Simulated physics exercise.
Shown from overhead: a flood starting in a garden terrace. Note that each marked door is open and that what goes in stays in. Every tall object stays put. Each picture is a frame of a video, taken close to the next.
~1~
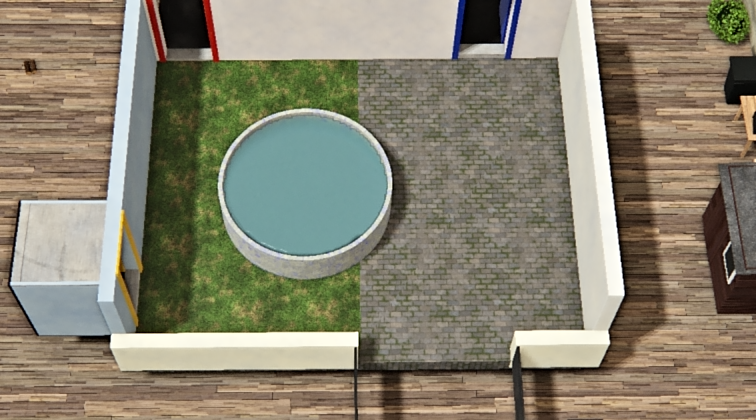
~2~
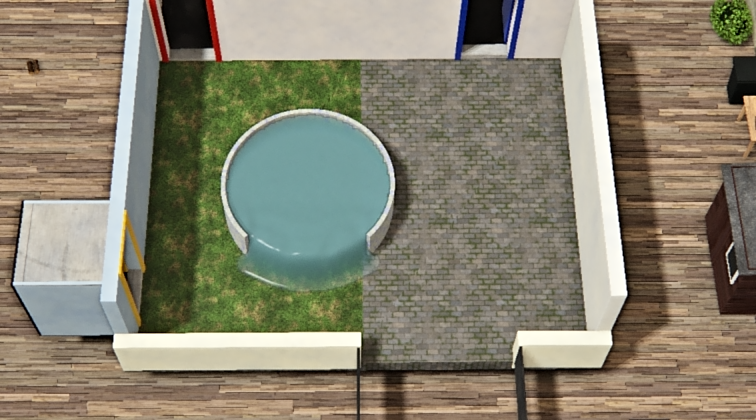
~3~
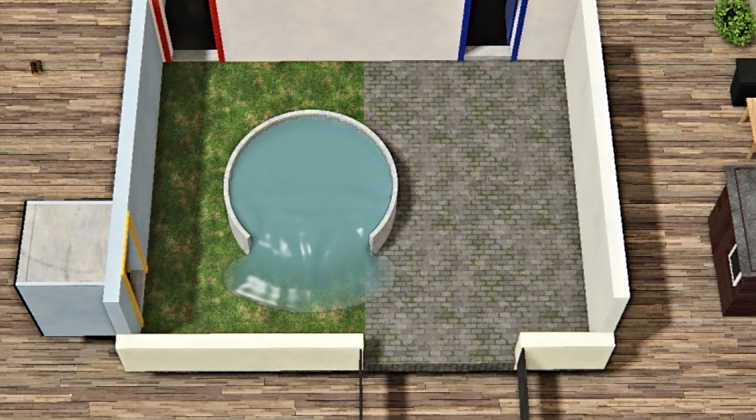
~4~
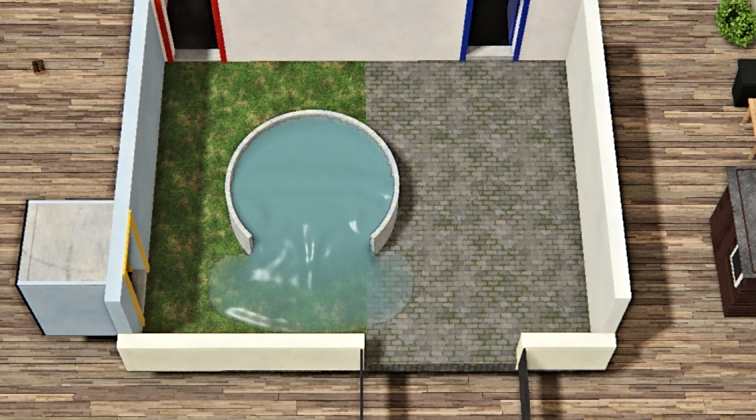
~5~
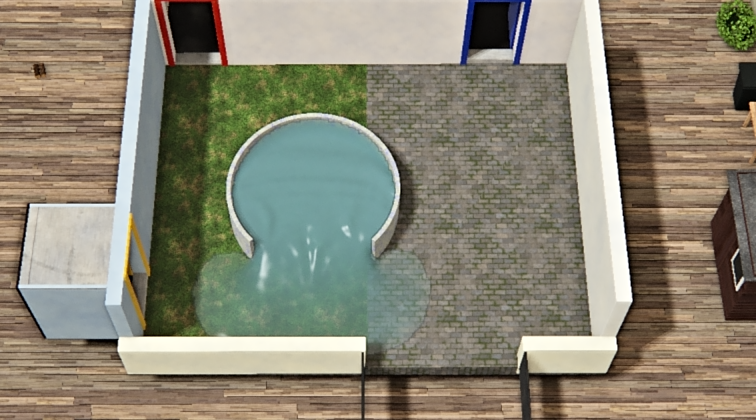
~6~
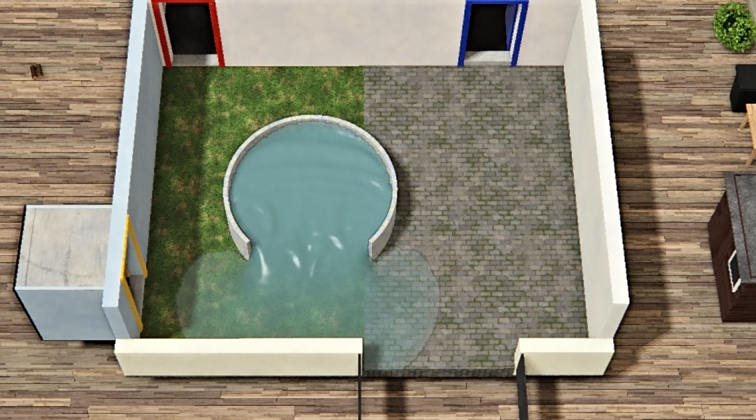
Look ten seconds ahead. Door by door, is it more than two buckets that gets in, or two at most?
In the end the blue door ends up at or below the line. The yellow door ends up above the line. The red door ends up above the line.
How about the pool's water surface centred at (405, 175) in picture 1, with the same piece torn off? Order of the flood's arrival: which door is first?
It's the one in yellow.
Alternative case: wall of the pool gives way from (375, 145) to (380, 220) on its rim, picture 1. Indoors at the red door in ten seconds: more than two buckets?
Red door: Stays within it.
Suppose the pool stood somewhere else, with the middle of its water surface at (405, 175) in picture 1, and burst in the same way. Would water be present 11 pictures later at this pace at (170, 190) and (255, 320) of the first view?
In the order asked: Unreached, then waterlogged.
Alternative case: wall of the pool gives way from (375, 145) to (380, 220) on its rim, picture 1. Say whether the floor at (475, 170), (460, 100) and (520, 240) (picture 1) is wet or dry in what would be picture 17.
Sequence of results: Reached by the flood, reached by the flood, reached by the flood.
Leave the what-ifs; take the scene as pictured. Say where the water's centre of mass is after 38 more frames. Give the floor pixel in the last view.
Somewhere around (297, 243) in the last view.
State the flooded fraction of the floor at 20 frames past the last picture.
Near 45 in a hundred.
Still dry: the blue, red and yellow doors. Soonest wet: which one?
That's the yellow door.
A moment on, water covers 25 % of the floor; the blue door not reached, the yellow door wet at the sill, nothing in, the red door not reached.
Next, water covers 25 % of the floor; the blue door not reached, the yellow door under two buckets in, the red door not reached.
Then, water covers 45 % of the floor; the blue door not reached, the yellow door far over two buckets in, the red door not reached.
Later, water covers 70 % of the floor; the blue door not reached, the yellow door far over two buckets in, the red door over two buckets in.
In the end, water covers 100 % of the floor; the blue door wet at the sill, nothing in, the yellow door far over two buckets in, the red door far over two buckets in.
